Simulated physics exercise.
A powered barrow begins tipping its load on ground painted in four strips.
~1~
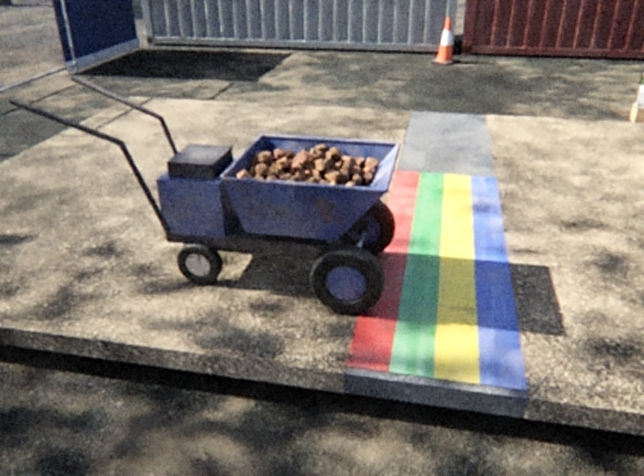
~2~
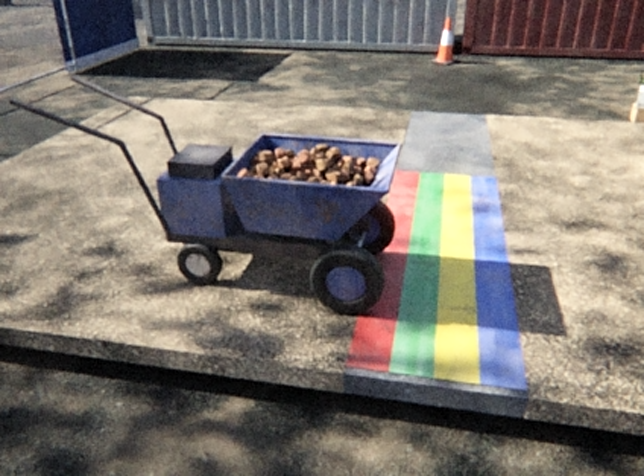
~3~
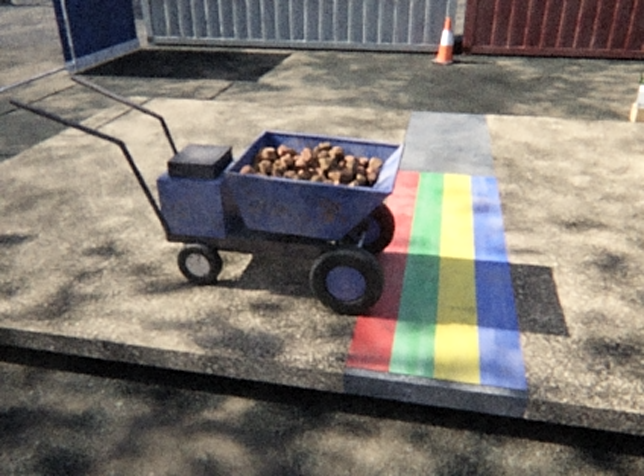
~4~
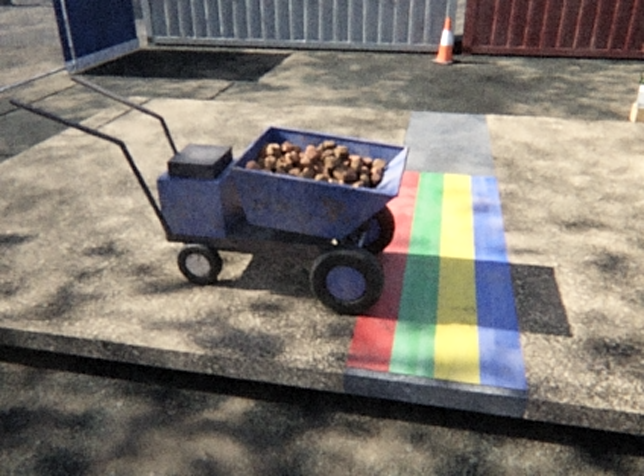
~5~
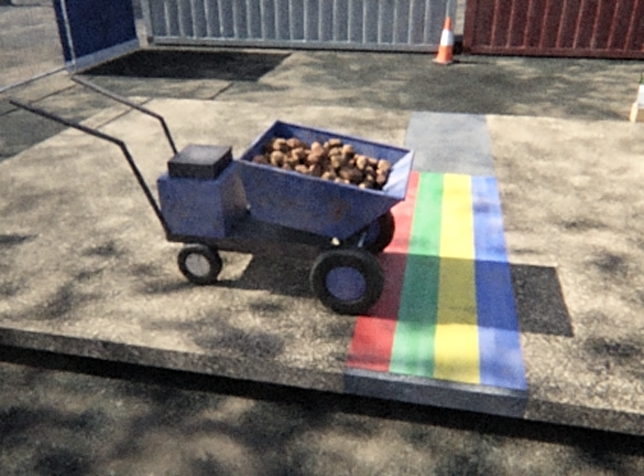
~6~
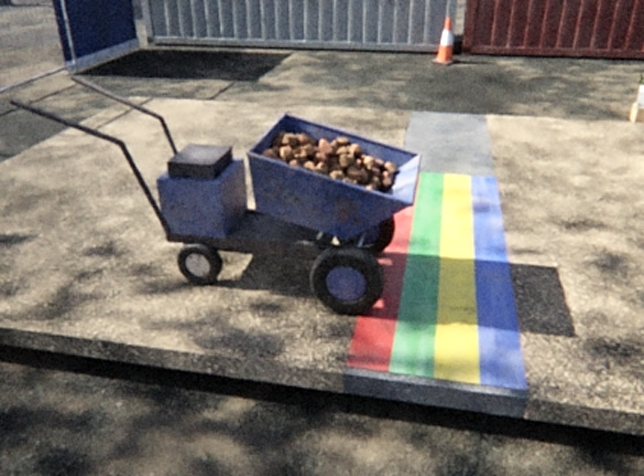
We see a blue barrow loaded with brown clods standing beside red, green, yellow and blue painted strips. Its skip starts level, then tilts slightly toward the right, the rear edge rising while the wheels stay in place.
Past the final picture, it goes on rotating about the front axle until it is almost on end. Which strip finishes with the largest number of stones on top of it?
The blue strip.
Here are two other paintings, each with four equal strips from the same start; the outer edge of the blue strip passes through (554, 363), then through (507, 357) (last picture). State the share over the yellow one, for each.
About 30 % and 10 %.
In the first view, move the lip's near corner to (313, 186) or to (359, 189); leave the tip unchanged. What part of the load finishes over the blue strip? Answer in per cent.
10 % and 30 %.
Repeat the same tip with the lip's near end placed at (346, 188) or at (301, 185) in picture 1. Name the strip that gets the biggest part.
I would say yellow the first time, then the green strip the next.
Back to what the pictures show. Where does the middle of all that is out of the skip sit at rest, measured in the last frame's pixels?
Near (501, 289).
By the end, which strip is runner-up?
Second: The yellow one.
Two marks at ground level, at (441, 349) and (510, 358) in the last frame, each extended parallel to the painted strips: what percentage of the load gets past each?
I'd put it near 80 in a hundred, then near 40 in a hundred.
Just after the last frame, skip tipped steeply; every one in the skip.
A moment on, skip tipped right over; the larger part in the skip; about a tenth over the yellow strip; about a tenth over the blue strip; just a few falling; just a few off the paint.
Further on, skip tipped right over; roughly a quarter in the skip; about a tenth over the yellow strip; roughly a third over the blue strip; roughly a quarter off the paint.
When it is over, skip tipped right over; roughly a quarter in the skip; not one over the red strip; not one over the green strip; roughly a quarter over the yellow strip; roughly a third over the blue strip; roughly a quarter off the paint.
